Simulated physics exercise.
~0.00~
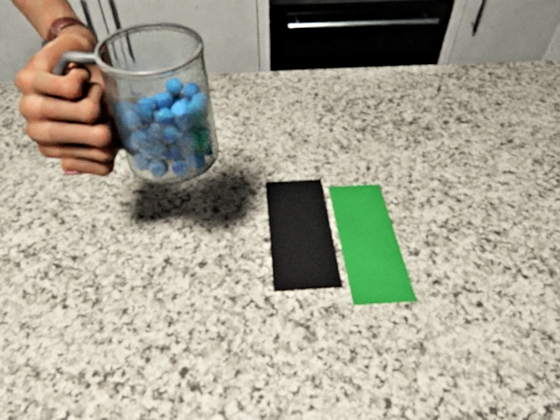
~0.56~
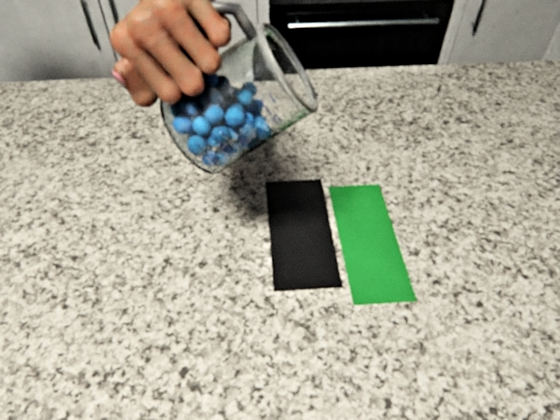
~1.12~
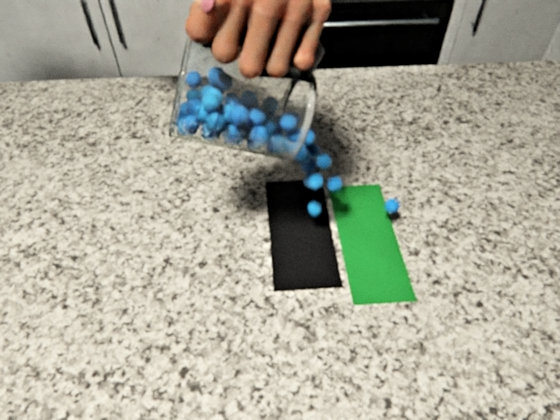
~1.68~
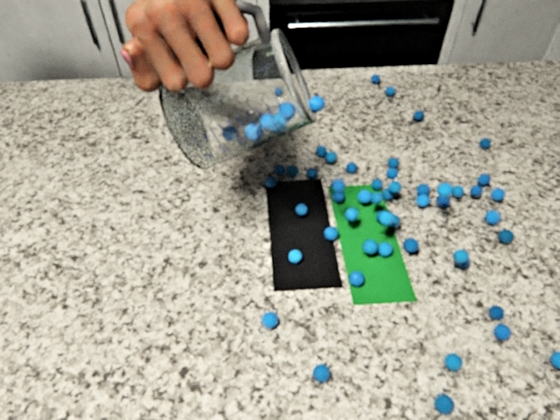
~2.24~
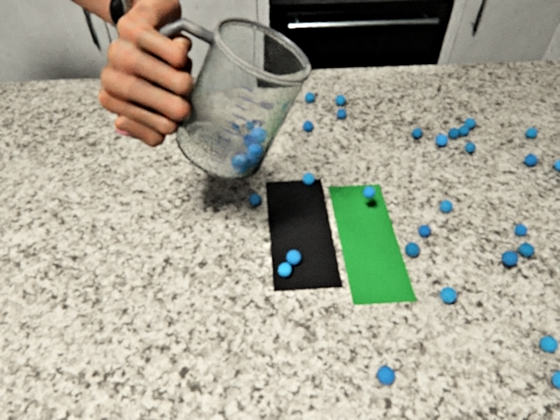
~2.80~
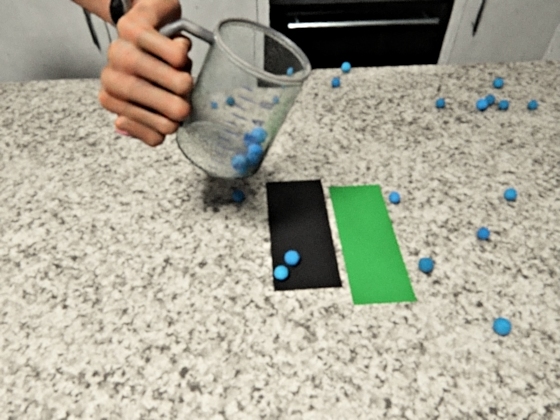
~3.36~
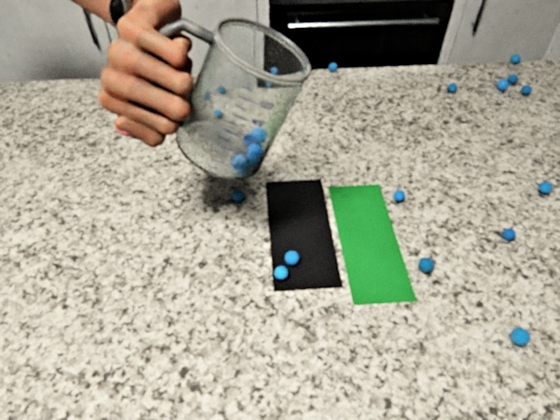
The footage shows a hand tipping a clear jug of small blue balls above a black mat and a green mat on a speckled counter. The balls spill and scatter widely to the right, leaving two on the black mat, none on the green, and a few in the tilted jug.
